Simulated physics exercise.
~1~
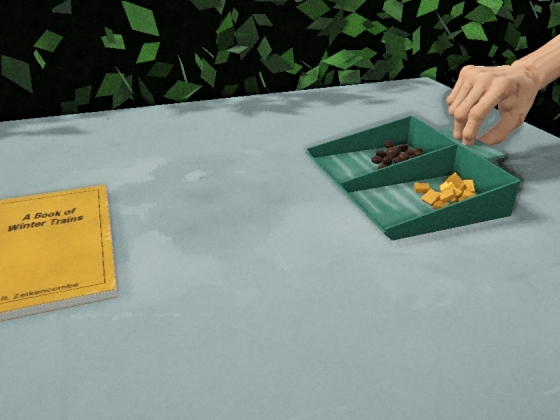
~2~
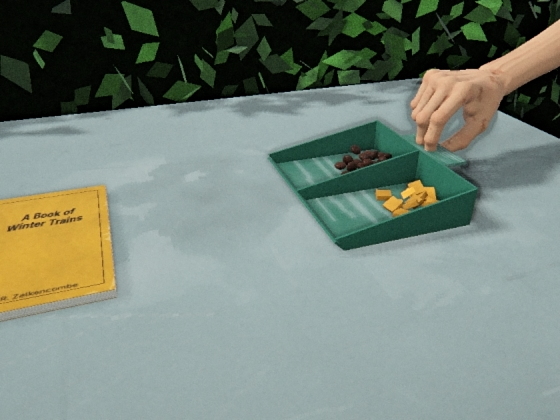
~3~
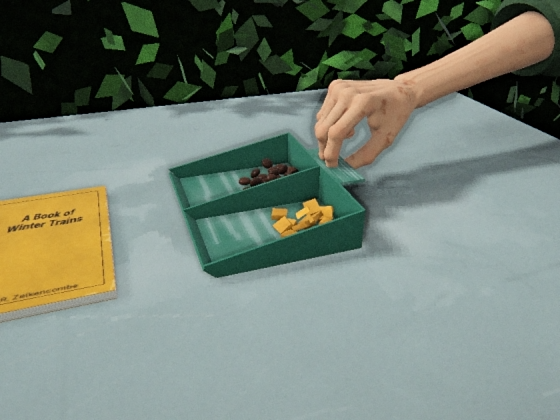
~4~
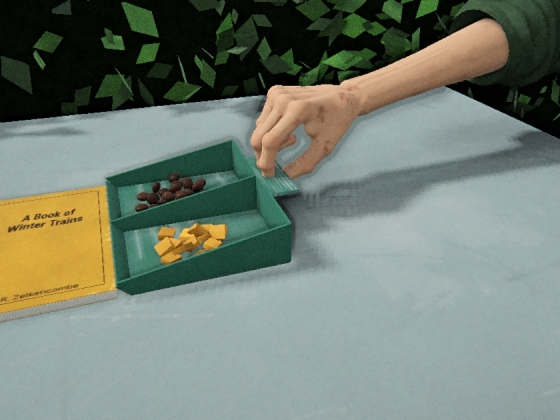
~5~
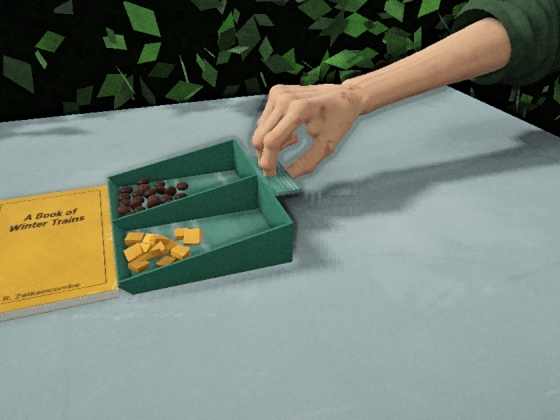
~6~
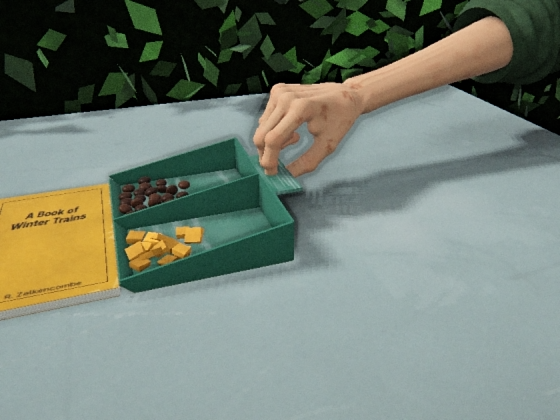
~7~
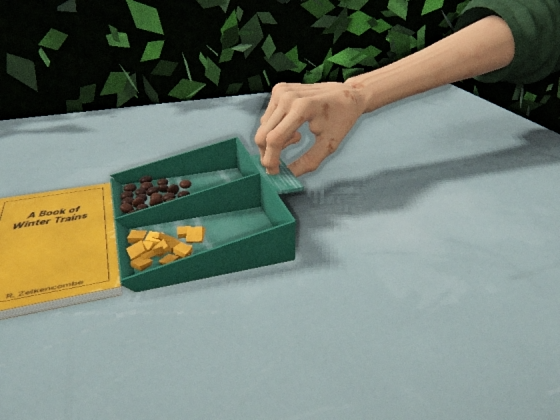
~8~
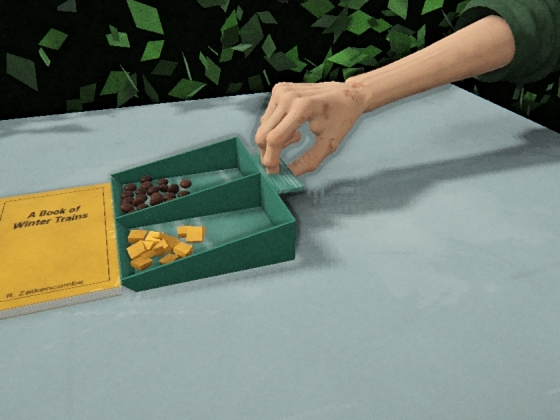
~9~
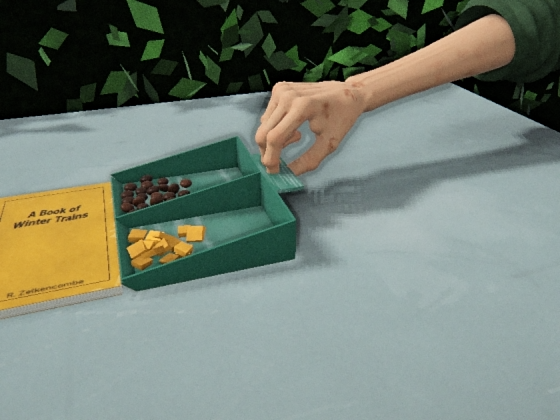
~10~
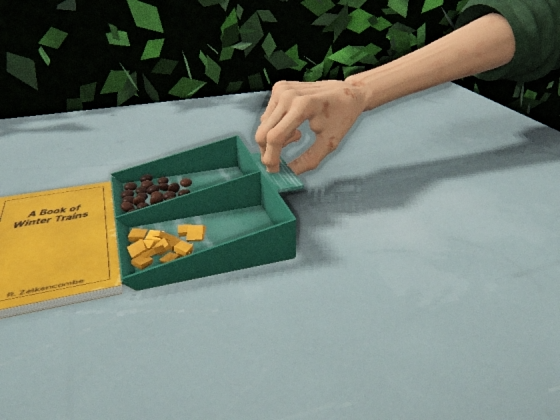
At the start, a hand holds the back of a green divided tray on a pale grey table, with dark brown pieces in the far part and yellow chunks in the near part. A thin yellow book titled "A Book of Winter Trains" lies to the left. The hand pushes the tray left across the table towards the book. The tray reaches the book and stops against its edge, while both lots slide on towards the low front rim. They settle there, each still inside its own part, and the hand stays on the motionless tray.
